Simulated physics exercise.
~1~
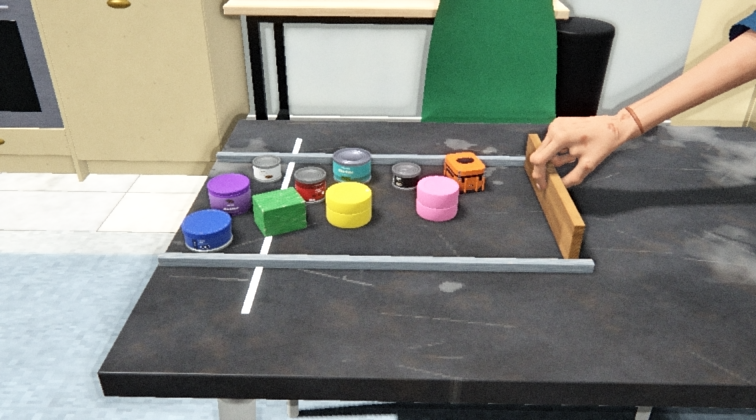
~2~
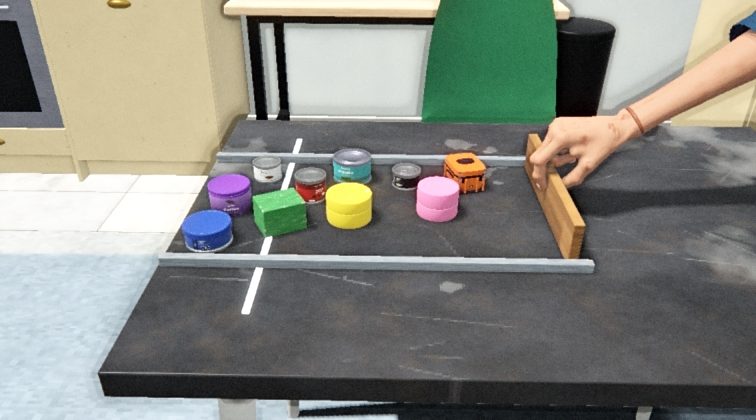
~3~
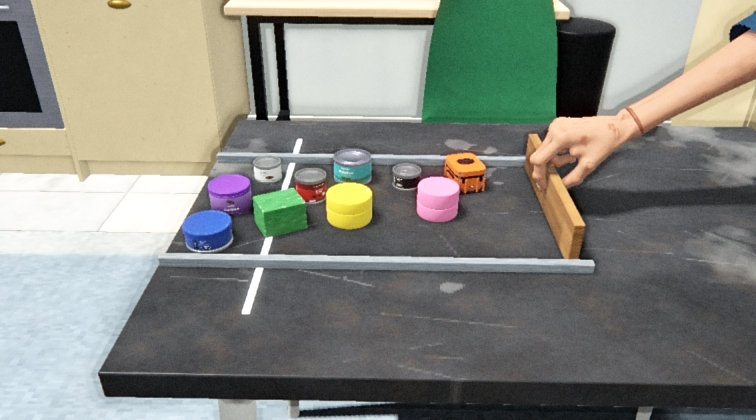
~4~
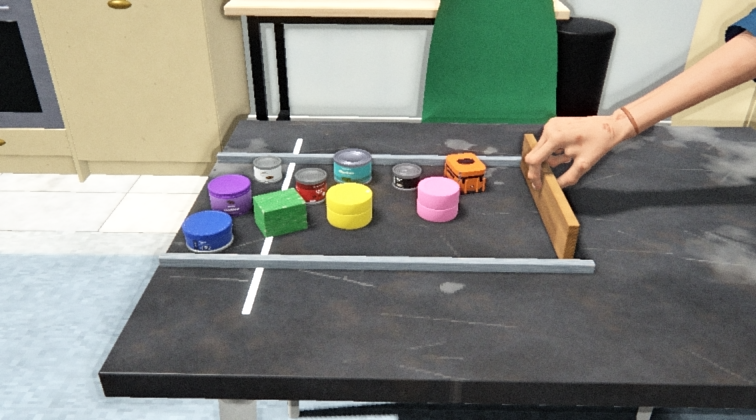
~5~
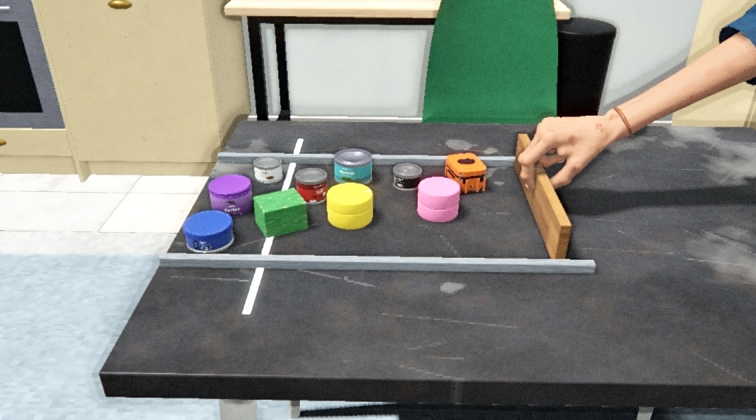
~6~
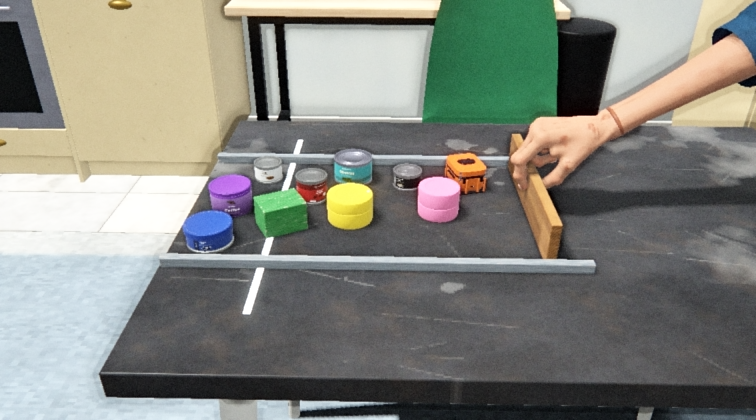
A hand at the right edge slides an upright wooden board a short way left across a dark, scratched tabletop, seen from above at an angle in a kitchen-like room. Between two grey rails sit blue, purple, white, green, red, teal, yellow, black, pink and orange items, with a white strip crossing at left. The board starts still, then creeps left without touching them, while the items and camera stay still.
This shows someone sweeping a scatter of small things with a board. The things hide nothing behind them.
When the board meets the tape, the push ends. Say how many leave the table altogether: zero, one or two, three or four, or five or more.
Basically the losses over the end count one or two in this one.
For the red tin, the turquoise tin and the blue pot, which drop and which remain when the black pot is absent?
Red tin: Still there. Turquoise tin: Still there. Blue pot: Over the edge.
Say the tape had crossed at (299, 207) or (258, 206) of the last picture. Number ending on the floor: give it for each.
It would be 1 and 3.
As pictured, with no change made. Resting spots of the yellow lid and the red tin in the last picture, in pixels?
Listed in order, first is (230, 219) and the other is (235, 190).
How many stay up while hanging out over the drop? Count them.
Number: 3.
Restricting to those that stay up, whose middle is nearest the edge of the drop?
The one you want is the white pot.
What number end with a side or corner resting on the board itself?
Number: 2.
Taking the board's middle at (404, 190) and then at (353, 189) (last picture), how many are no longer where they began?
It comes to 5 for the first spot, 9 for the other.
Soon after, none off yet; blue pot at rest near (209, 232); purple tub at rest near (231, 196); white pot at rest near (268, 170).
Then, none off yet; blue pot at rest near (207, 232); purple tub at rest near (231, 196); white pot moving near (263, 170).
At rest, the number that fall off is one or two; fallen, blue pot.
